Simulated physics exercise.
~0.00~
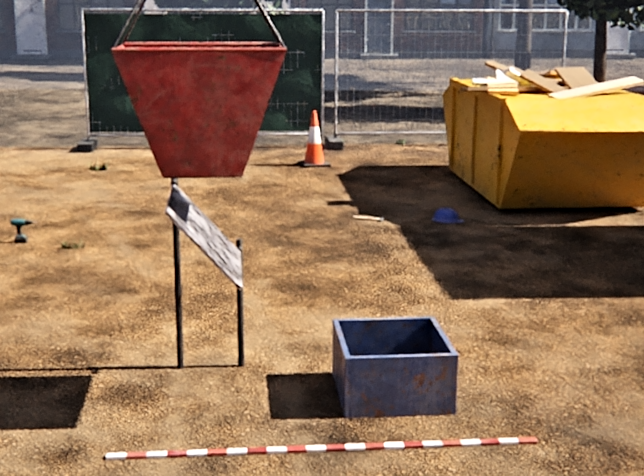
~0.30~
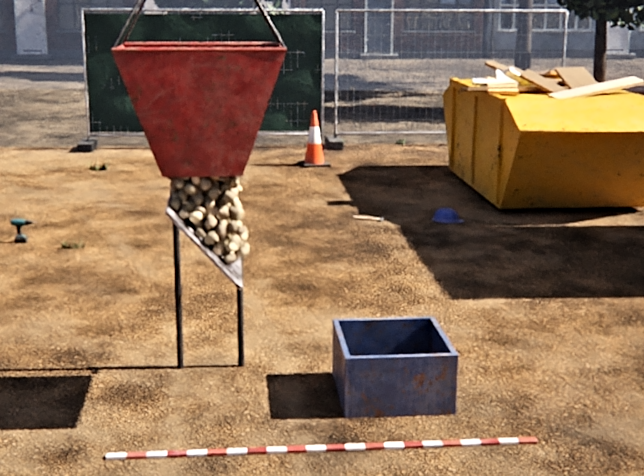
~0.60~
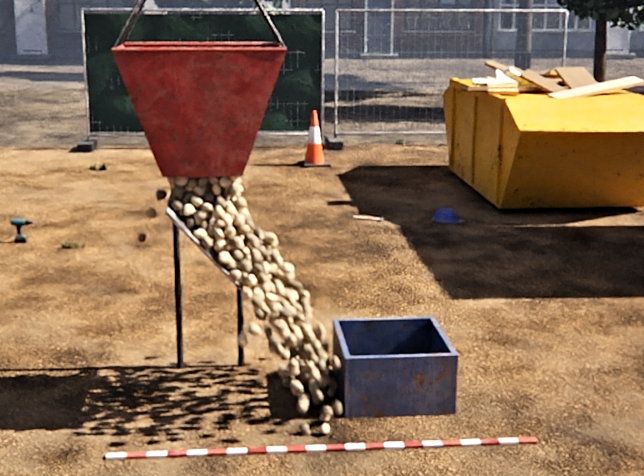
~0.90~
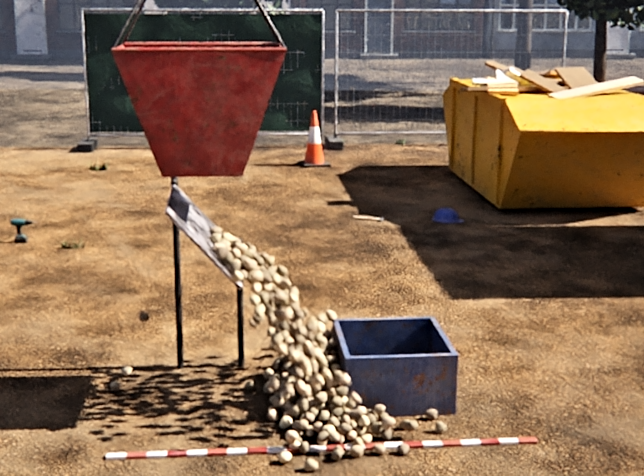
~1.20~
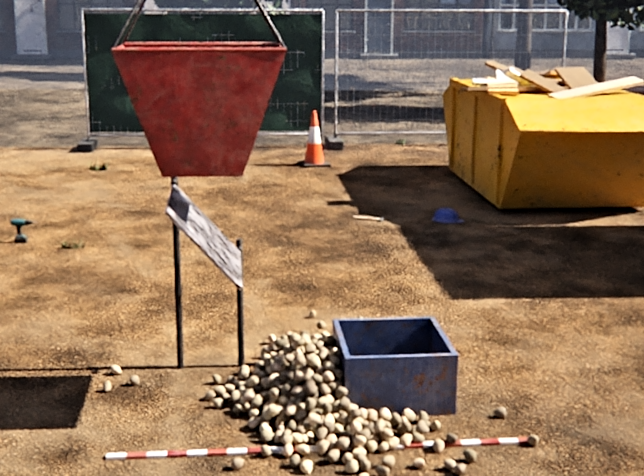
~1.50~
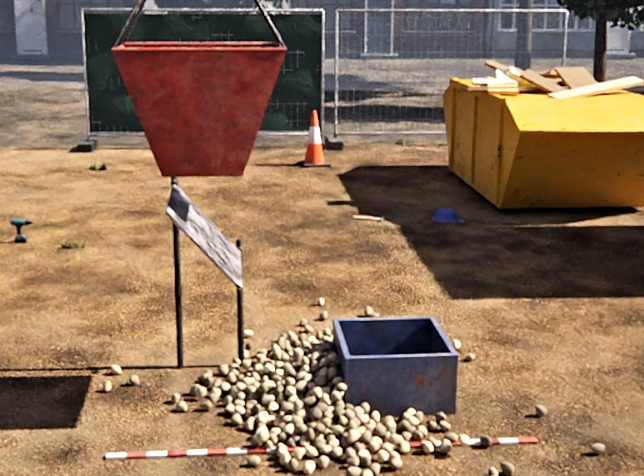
Pale stones pour from the red skip, slide off the steel slope and pile beside the blue bin.
